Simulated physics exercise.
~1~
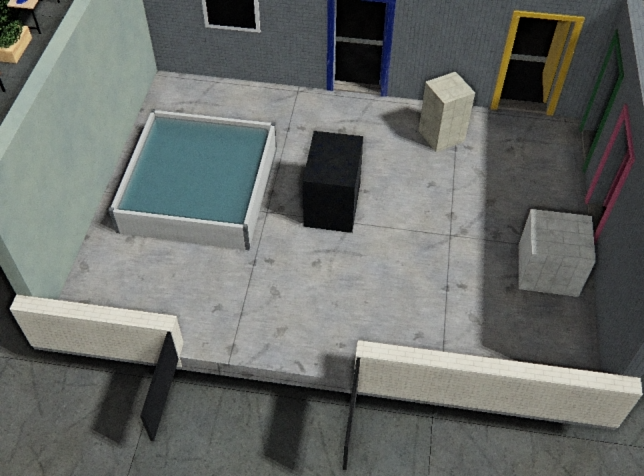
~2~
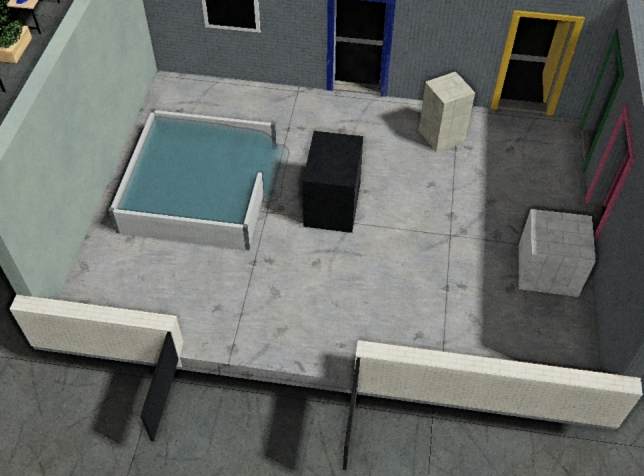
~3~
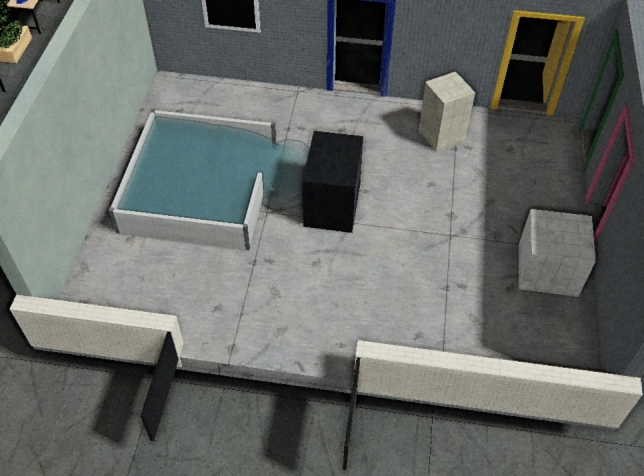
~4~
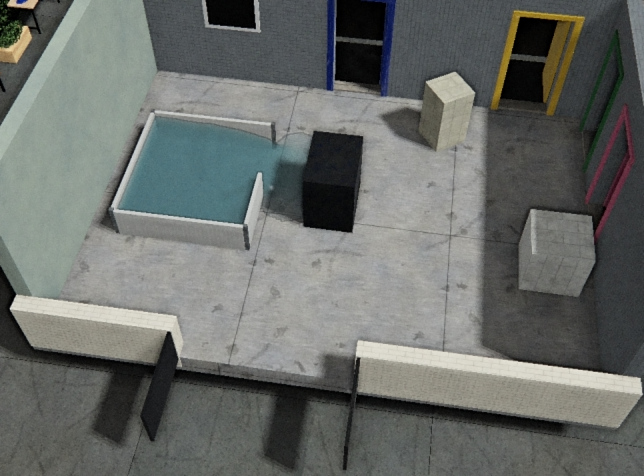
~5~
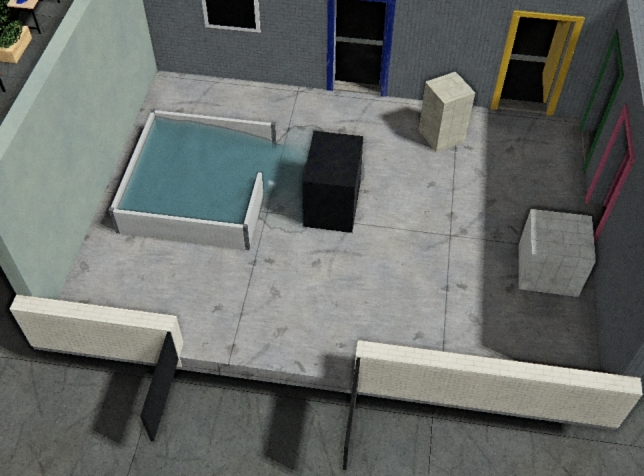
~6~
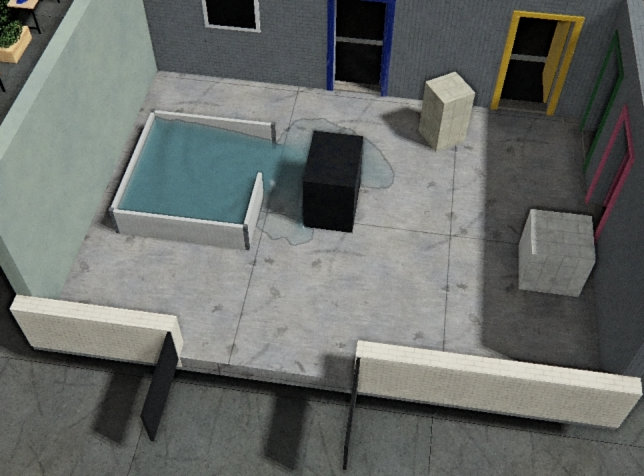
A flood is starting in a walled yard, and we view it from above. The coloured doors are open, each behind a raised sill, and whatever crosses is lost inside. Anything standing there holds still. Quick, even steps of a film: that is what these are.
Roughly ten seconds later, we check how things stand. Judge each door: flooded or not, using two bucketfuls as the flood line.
Result: The green door gets overrun I think. The yellow door holds up fine I think. The blue door gets overrun I think. The pink door gets overrun I think.
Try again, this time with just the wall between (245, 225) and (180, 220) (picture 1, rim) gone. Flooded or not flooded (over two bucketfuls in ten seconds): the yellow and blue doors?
The yellow door falls short, the blue door falls short.
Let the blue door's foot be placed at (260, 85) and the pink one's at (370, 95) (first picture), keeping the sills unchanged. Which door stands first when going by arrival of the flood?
Result: The pink door.
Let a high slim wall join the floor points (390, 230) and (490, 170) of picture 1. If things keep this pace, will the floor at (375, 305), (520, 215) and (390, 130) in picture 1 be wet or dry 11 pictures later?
Taking the points in the order given, they are high and dry, high and dry and inundated.
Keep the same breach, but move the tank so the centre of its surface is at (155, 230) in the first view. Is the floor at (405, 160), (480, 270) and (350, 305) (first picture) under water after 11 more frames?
The first spot ends up left untouched, the second sodden and the third sodden.
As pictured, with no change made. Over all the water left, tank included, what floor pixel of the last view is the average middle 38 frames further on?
The water's centre sits above (338, 185).
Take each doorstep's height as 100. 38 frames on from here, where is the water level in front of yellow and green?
Roughly 60 and 140 %.
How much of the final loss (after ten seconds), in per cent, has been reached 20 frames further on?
My estimate is roughly 25 percent.
A moment on, water covers 20 % of the floor; the green door not reached, the yellow door not reached, the blue door not reached, the pink door not reached.
Next, water covers 30 % of the floor; the green door not reached, the yellow door not reached, the blue door under two buckets in, the pink door not reached.
Then, water covers 45 % of the floor; the green door under two buckets in, the yellow door wet at the sill, nothing in, the blue door over two buckets in, the pink door under two buckets in.
Later, water covers 50 % of the floor; the green door over two buckets in, the yellow door wet at the sill, nothing in, the blue door far over two buckets in, the pink door over two buckets in.
In the end, water covers 65 % of the floor; the green door over two buckets in, the yellow door under two buckets in, the blue door far over two buckets in, the pink door far over two buckets in.
